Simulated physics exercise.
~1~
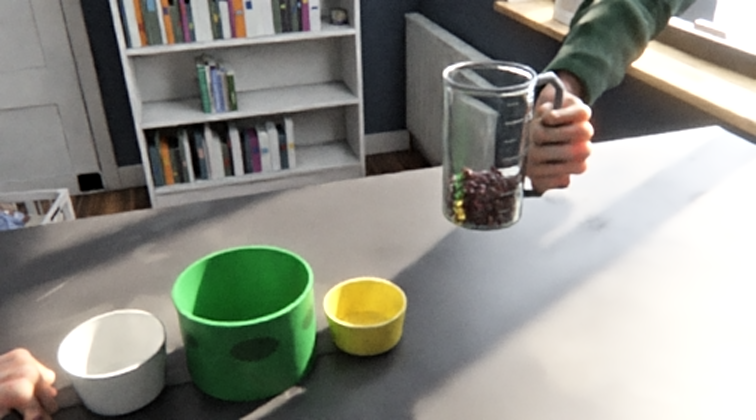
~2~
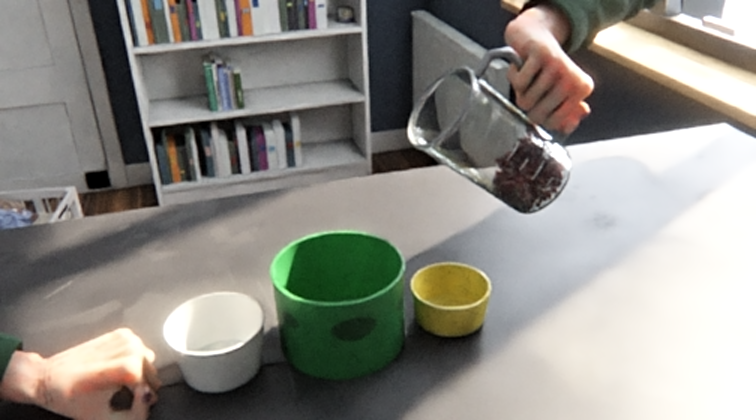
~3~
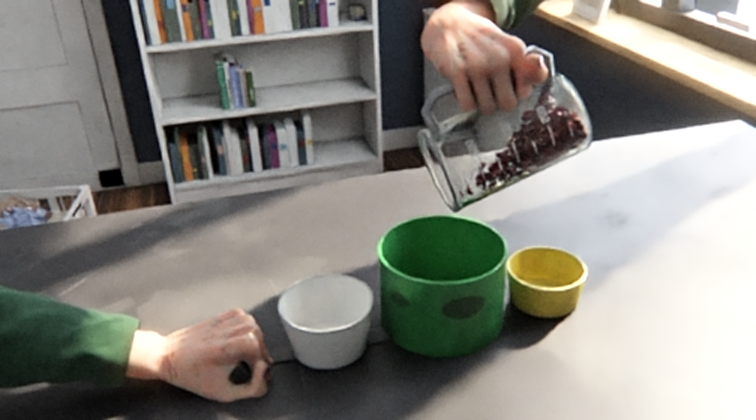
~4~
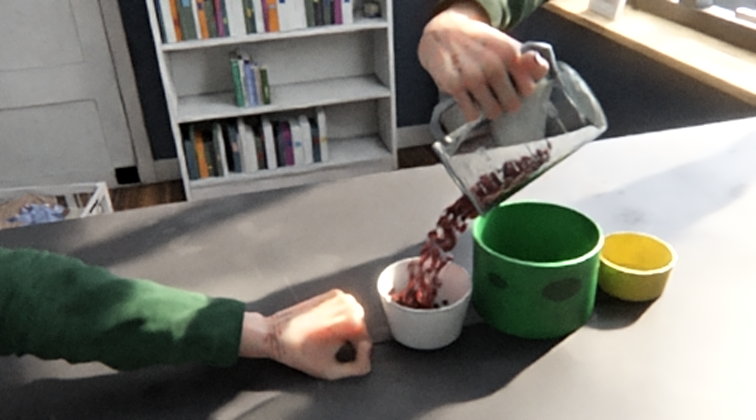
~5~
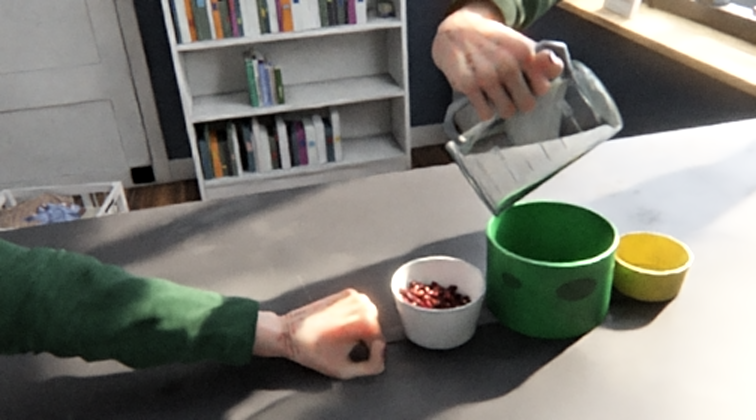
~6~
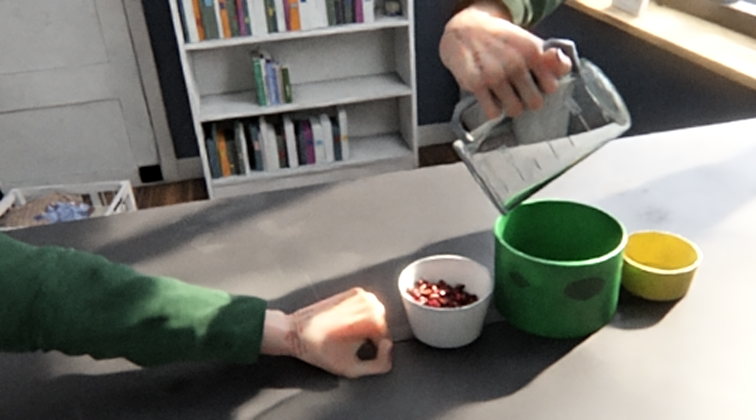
A person in green sleeves tipped a glass jug of dark red beans over a white dish, a green pot and a yellow dish as these slid right, and most of the beans poured into the white dish, leaving the jug empty.
